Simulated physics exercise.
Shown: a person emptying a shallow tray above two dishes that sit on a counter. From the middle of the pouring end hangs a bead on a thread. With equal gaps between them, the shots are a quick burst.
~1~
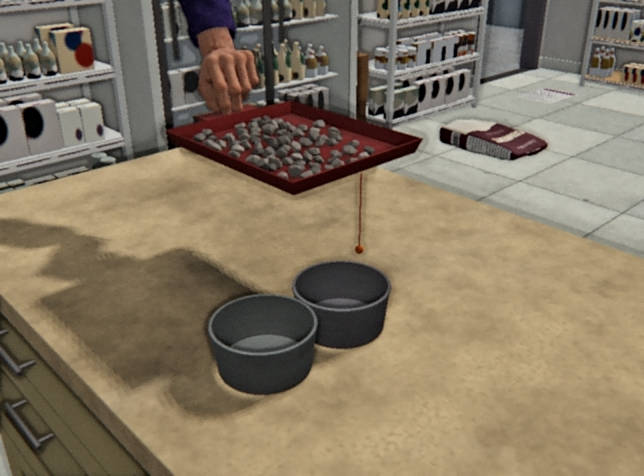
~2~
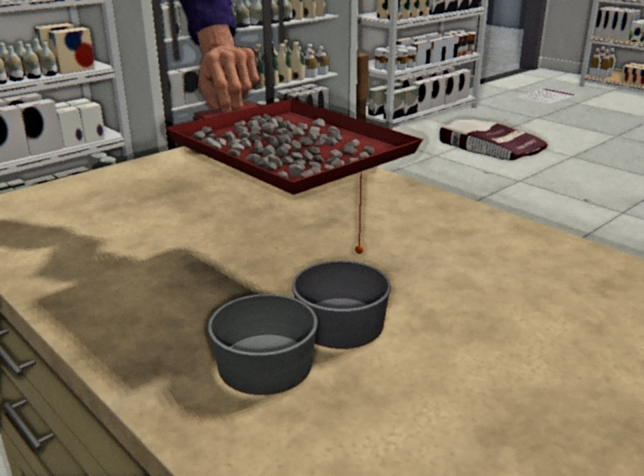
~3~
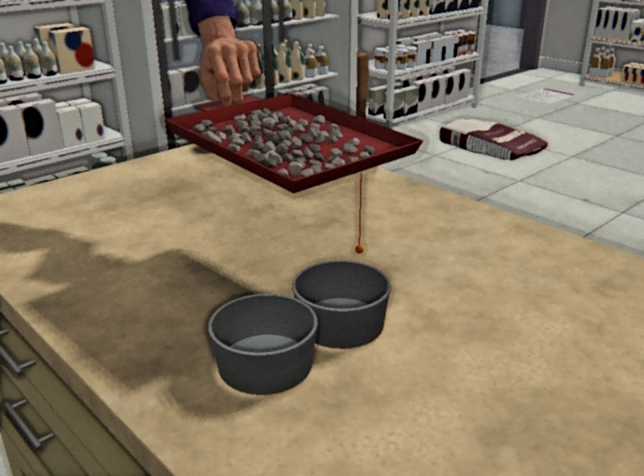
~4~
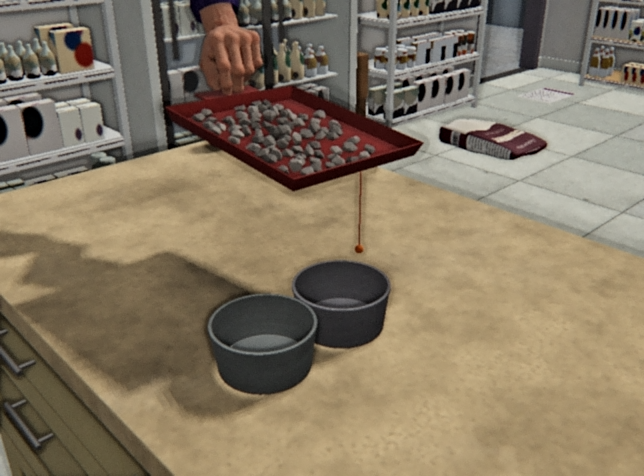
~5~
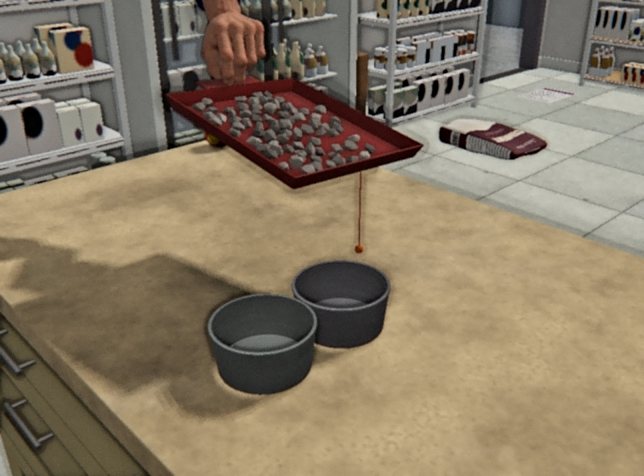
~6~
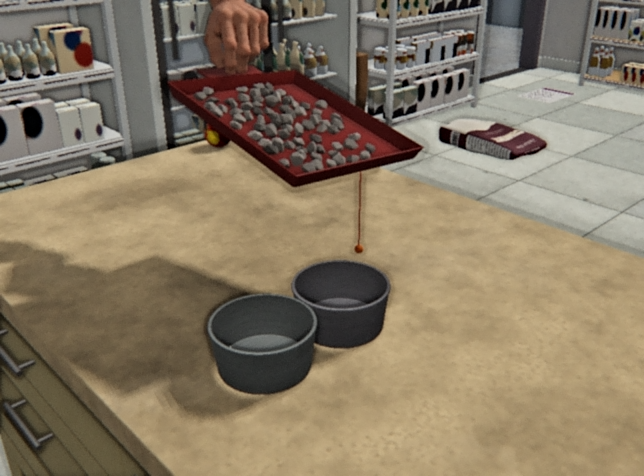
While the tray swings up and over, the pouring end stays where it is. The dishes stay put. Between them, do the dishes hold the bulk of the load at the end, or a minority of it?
Dishes miss most.
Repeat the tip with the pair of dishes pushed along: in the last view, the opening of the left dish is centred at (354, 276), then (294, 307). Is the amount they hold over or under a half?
For the earlier try a larger portion is kept, for the later one a smaller portion.
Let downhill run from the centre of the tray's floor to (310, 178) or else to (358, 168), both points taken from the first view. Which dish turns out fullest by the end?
Note: Place 1, the dish at the right; place 2, the dish at the right.
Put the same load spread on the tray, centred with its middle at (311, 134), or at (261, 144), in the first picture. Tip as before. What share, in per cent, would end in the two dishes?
Close to 0 %, followed by close to 10 %.
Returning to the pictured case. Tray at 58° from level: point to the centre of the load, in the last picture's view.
Somewhere around pixel (383, 151) in the last picture.
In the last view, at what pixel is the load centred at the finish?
I'd place the middle at about (424, 289).
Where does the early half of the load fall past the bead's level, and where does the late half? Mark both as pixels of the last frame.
Around (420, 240) first; around (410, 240) second.
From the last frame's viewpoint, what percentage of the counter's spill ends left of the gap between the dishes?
It comes to about 0 percent.
Just after the last frame, tray tipped steeply; the larger part on the tray; just a few outside both; about a tenth in the air.
A moment on, tray tipped right over; roughly a quarter on the tray; roughly a third outside both; roughly a third in the air.
Further on, tray tipped past a quarter turn; just a few in the right dish; almost all outside both.
When it is over, tray tipped past a quarter turn; not one in the left dish; just a few in the right dish; almost all outside both.
